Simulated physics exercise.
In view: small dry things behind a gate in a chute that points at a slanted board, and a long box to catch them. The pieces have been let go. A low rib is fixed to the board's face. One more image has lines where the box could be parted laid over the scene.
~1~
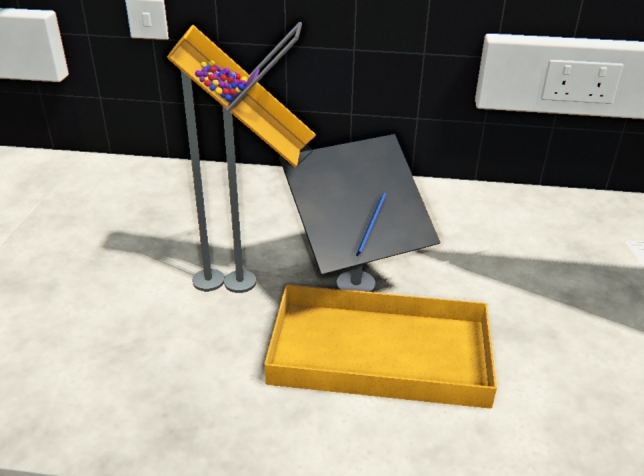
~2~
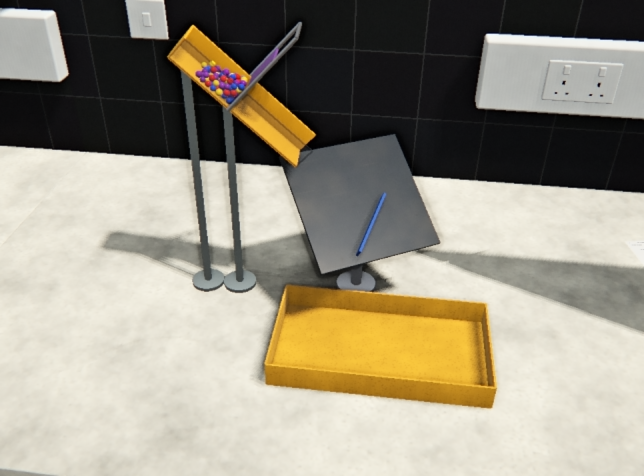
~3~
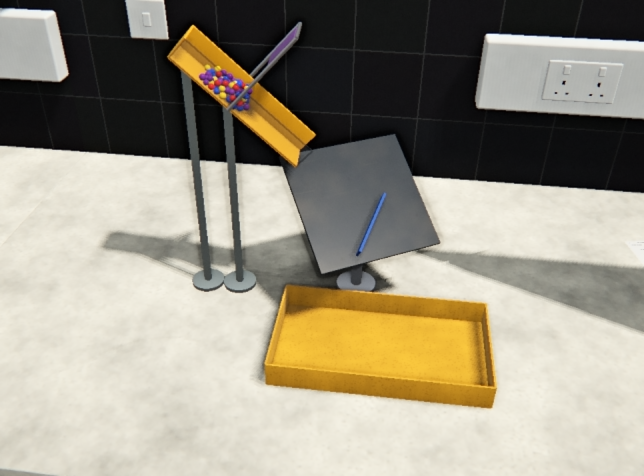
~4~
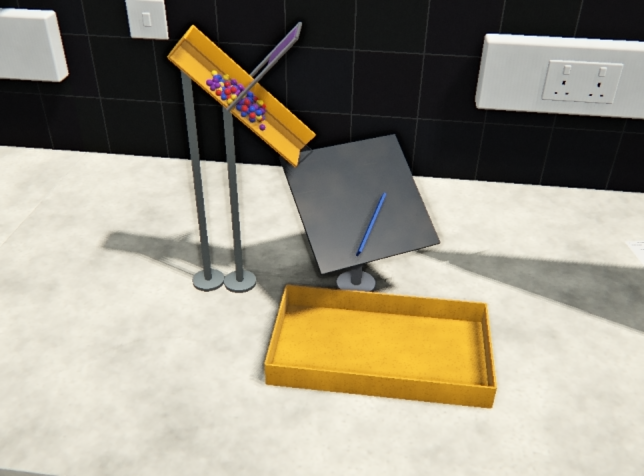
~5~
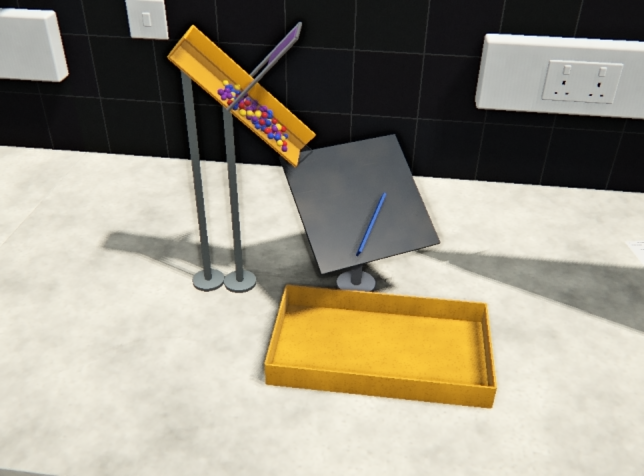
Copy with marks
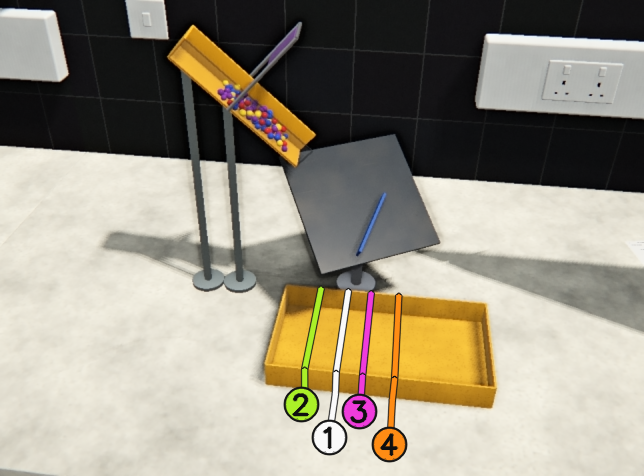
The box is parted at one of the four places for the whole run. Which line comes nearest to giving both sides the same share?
Line 1 does it best.
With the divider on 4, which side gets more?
The left side.
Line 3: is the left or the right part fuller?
More lands on the left.
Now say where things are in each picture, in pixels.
In the first frame, load behind the gate near (225, 82), round plastic beads; lip of the chute near (298, 158), sloping fairly steeply.
In the second frame, middle of the board near (361, 200), tilted fairly steeply; middle of its low edge near (383, 258); of its high edge near (339, 145).
In the third frame, front corners of the box near (265, 364) and (496, 388), empty; front of the load near (245, 106).
In the fourth frame, middle of the load near (243, 95); its front near (262, 128), close to half of the way to the lip; rib from (385, 193) to (360, 252).
In the fifth frame, middle of the load near (258, 114); its front near (284, 149), the bulk of the way to the lip.
On the marked copy, line 1 crosses the front rim at (336, 372); line 2 crosses the front rim at (304, 368); line 3 crosses the front rim at (362, 374); line 4 crosses the front rim at (394, 378).
If 1 is chosen, of what is caught, close to two thirds on the left of the divider, close to a third on the right.
If 2 is chosen, of what is caught, a small share on the left of the divider, all but a few on the right.
If 3 is chosen, of what is caught, the bulk on the left of the divider, a small share on the right.
If 4 is chosen, of what is caught, all but a few on the left of the divider, a small share on the right.
